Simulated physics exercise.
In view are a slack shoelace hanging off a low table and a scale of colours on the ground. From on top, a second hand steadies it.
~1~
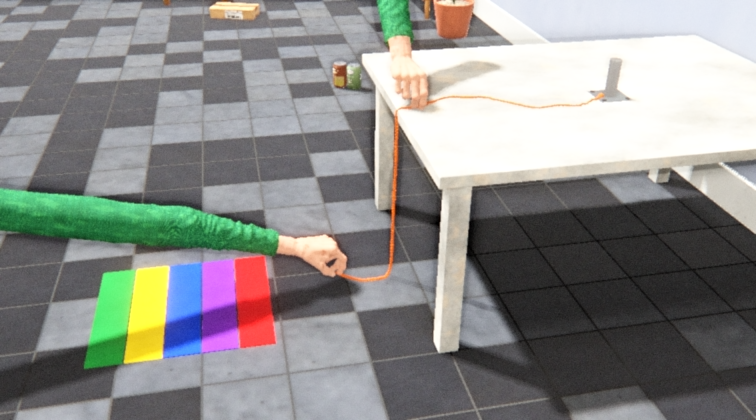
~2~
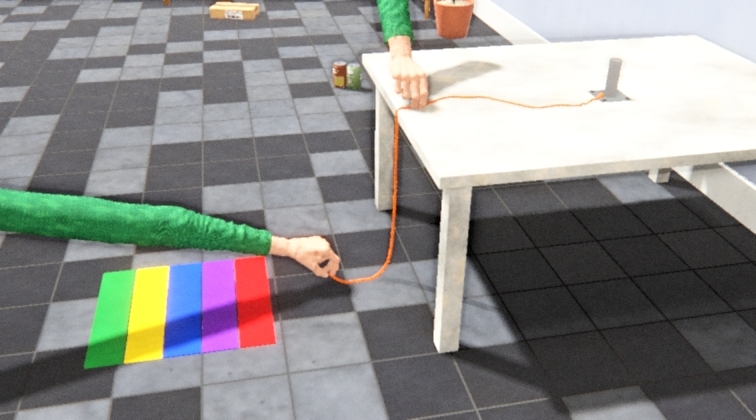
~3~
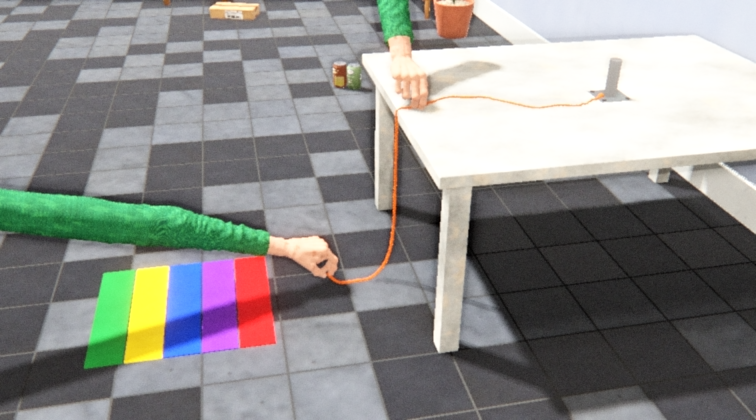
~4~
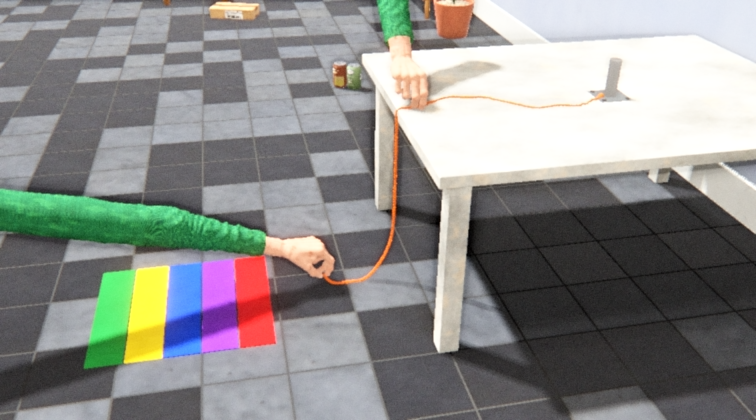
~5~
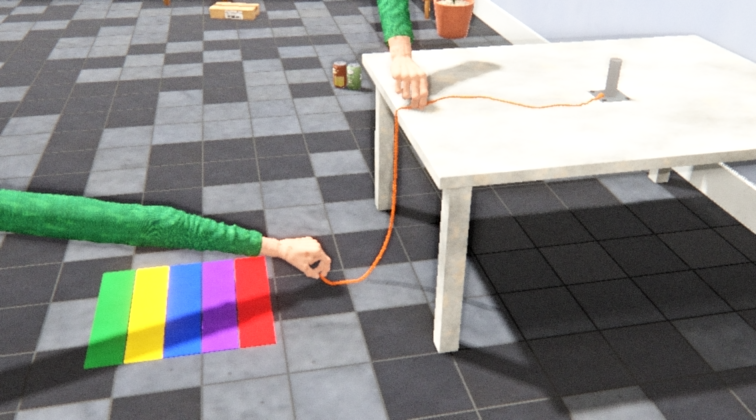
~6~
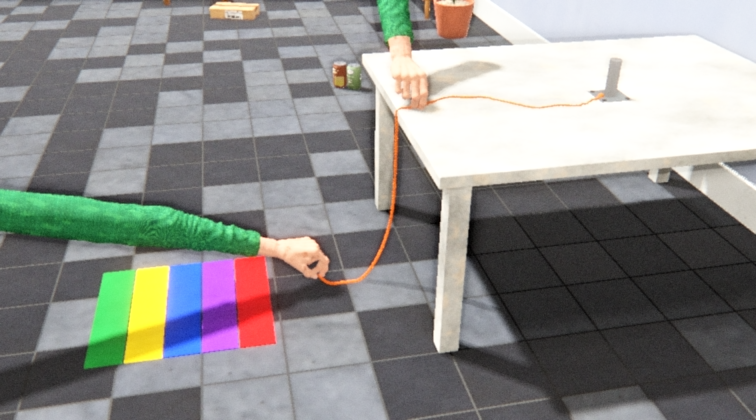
Beside a white table, a hand draws the low end of an orange cord slightly left.
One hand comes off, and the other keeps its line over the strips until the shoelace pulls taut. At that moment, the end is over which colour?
Over blue.
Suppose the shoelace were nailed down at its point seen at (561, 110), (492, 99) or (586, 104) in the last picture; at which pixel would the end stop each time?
(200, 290), (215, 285) and (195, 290).
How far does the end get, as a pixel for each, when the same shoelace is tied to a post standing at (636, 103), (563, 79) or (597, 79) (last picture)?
Somewhere near (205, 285), (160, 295) and (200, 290), in that order.
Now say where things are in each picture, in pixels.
The first picture shows end (336, 273); red (256, 327); purple (220, 332); blue (183, 337); yellow (145, 342); green (106, 346).
The second picture shows end (329, 273); shoelace through (583, 104) (511, 103) (440, 99) (396, 136) (395, 204) (385, 267).
The third picture shows end (327, 274).
The fourth picture shows end (324, 274); shoelace through (583, 104) (511, 103) (440, 99) (396, 136) (394, 204) (378, 266).
The fifth picture shows end (320, 274).
The sixth picture shows end (318, 275); shoelace through (583, 104) (511, 103) (440, 99) (396, 136) (393, 205) (372, 266).
A little later, end near (236, 284); over red.
Next, end near (202, 288); over purple.
When it is tight, end near (183, 290); over blue. It halts on the blue strip.
